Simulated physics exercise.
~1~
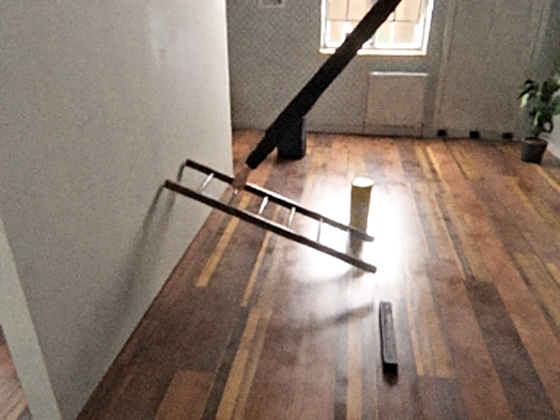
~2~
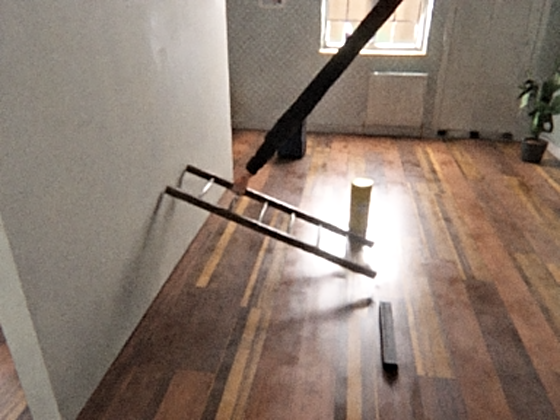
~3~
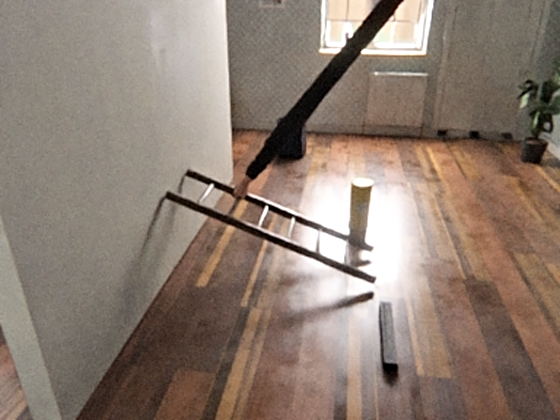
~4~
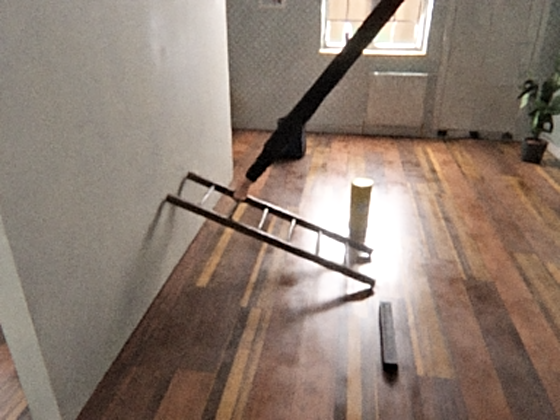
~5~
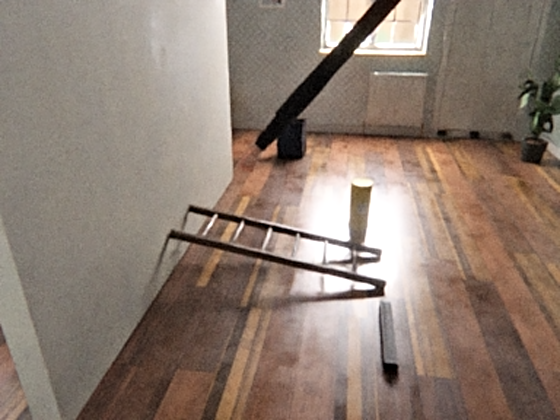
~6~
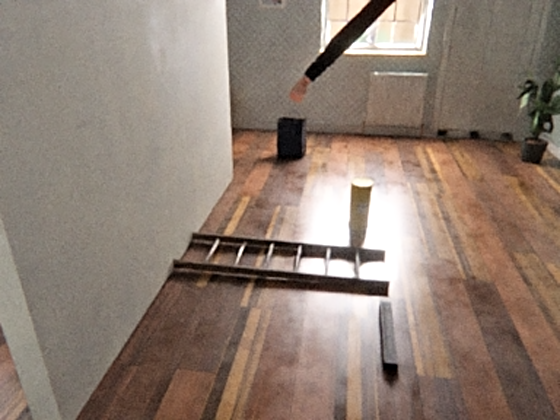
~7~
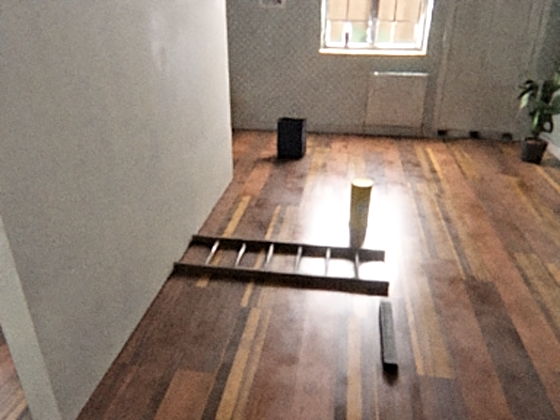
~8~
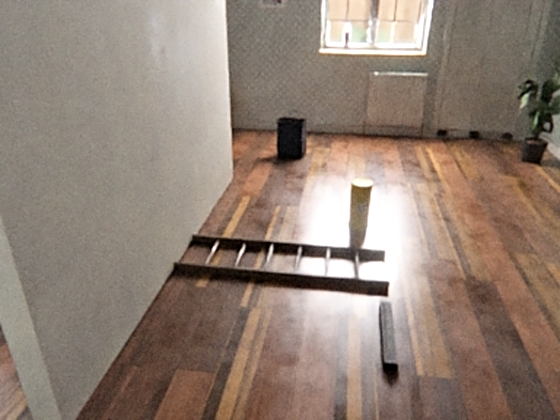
A hand leaning a brown ladder against a wall and letting go, the ladder sliding down to lie flat on the floor.
